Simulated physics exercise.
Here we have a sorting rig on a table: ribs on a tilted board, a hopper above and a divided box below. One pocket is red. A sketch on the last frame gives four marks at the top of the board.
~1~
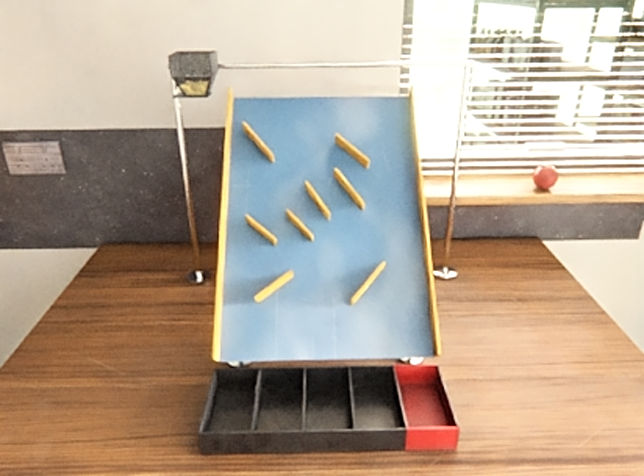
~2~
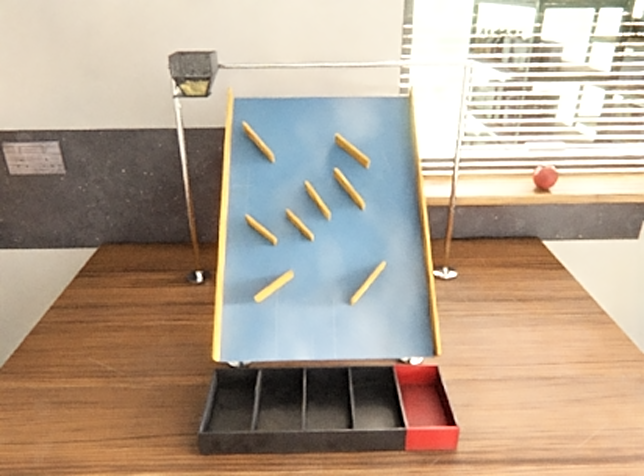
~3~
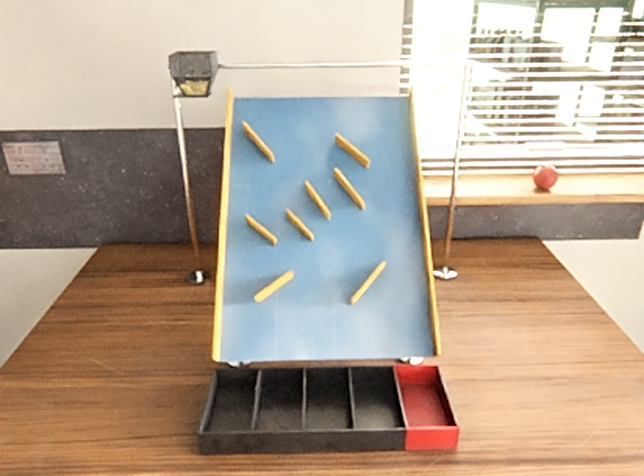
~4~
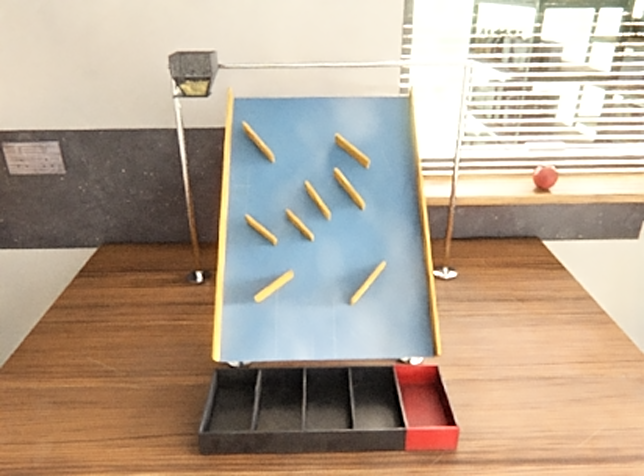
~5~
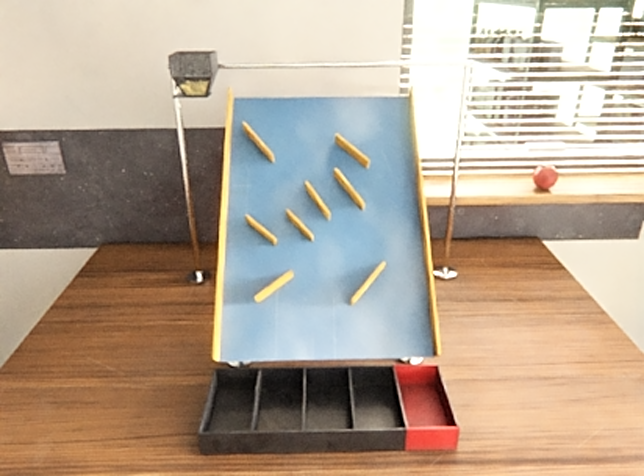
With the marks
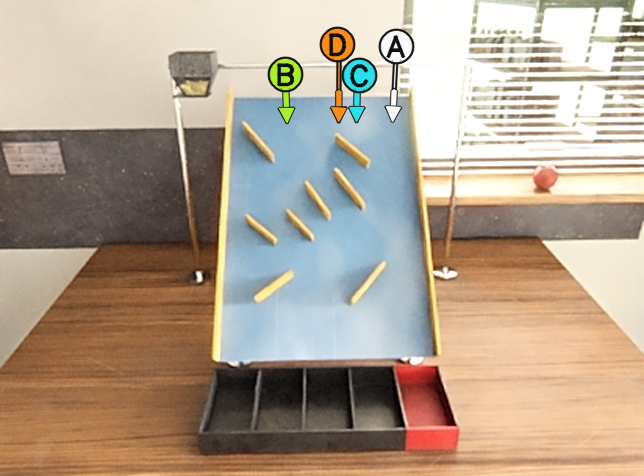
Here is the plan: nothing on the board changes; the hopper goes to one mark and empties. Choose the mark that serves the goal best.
Go for C.
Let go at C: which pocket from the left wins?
It is the fifth one.
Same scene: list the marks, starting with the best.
The order is C, A, D, B.
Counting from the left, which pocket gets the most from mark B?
The third from the left.
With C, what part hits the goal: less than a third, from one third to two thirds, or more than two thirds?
It is more than two thirds.
On the marked copy, mark A meets the board at (392, 116); mark B meets the board at (286, 117); mark C meets the board at (356, 116); mark D meets the board at (338, 116).
For mark A, close to two thirds in the red pocket, close to a quarter in other pockets, a small share outside the box.
For mark B, none at all in the red pocket, all but a few in other pockets.
For mark C, all but a few in the red pocket, a small share in other pockets.
For mark D, close to two thirds in the red pocket, close to a third in other pockets, only a few outside the box.
